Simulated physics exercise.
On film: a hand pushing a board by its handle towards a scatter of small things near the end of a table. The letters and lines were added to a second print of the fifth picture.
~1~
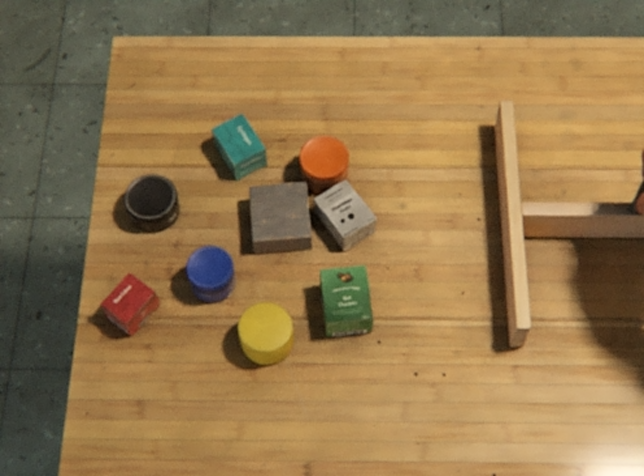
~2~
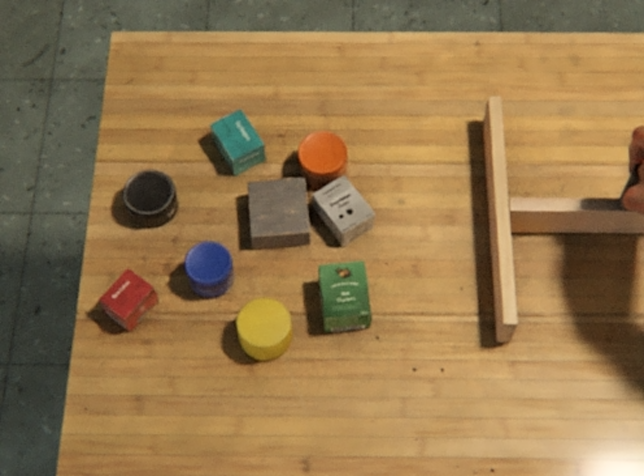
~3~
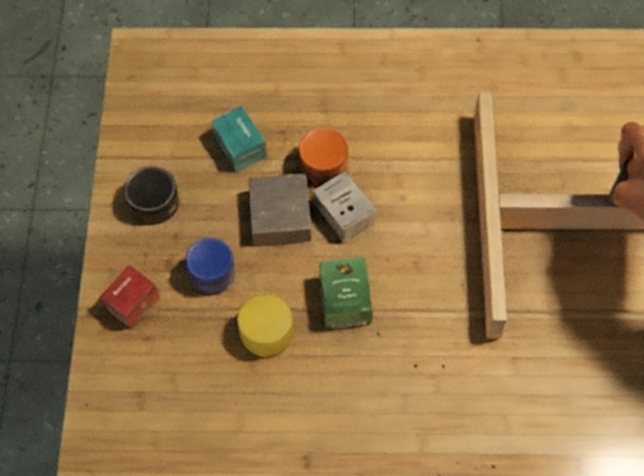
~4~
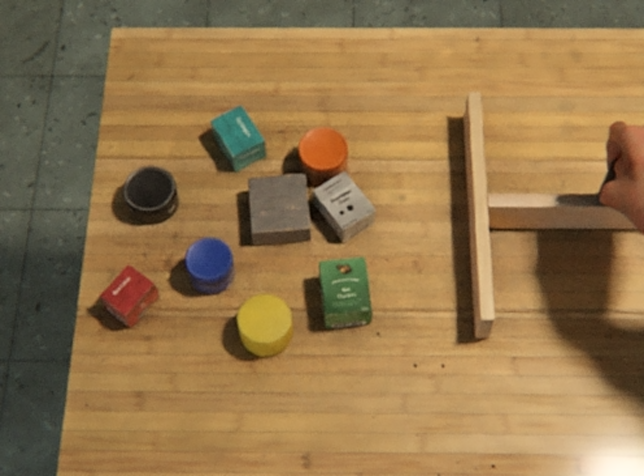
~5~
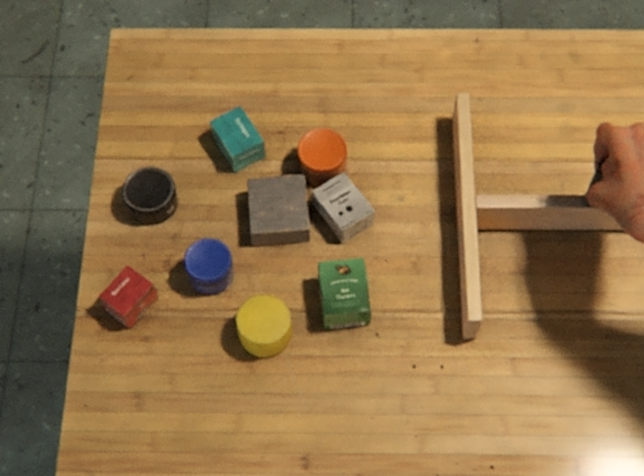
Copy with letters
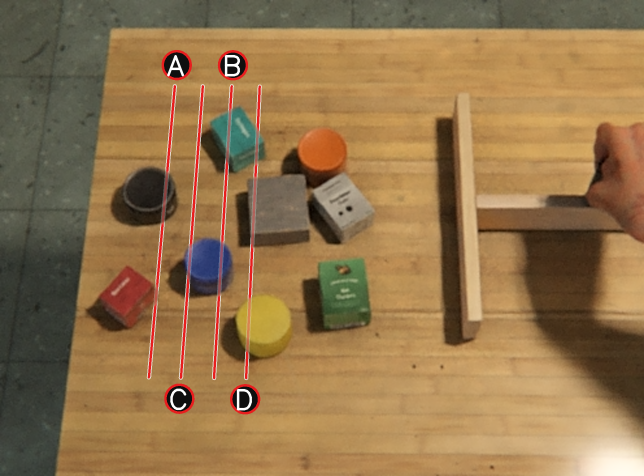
On a wooden table, a hand slides a board slightly left towards scattered small items.
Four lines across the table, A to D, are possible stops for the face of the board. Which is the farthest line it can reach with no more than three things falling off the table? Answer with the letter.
A.
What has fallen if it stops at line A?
It is the black tub.
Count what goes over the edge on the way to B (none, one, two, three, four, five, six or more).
In all, none.
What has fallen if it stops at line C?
It is the black tub.
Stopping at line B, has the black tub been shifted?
Yes.
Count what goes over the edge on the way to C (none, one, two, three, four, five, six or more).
In all, one.
On the copy, A at (163, 222); B at (223, 222); C at (193, 222); D at (253, 222).
On A. First, board (358, 200); green packet (326, 293); white packet (326, 205).
Then, board (248, 199); black tub (121, 196); grey block (175, 207).
Finally, board (162, 199); black tub over the edge; grey block (92, 206); one fallen.
By contrast, B is within the limit but short; C is within the limit but short; D is within the limit but short.
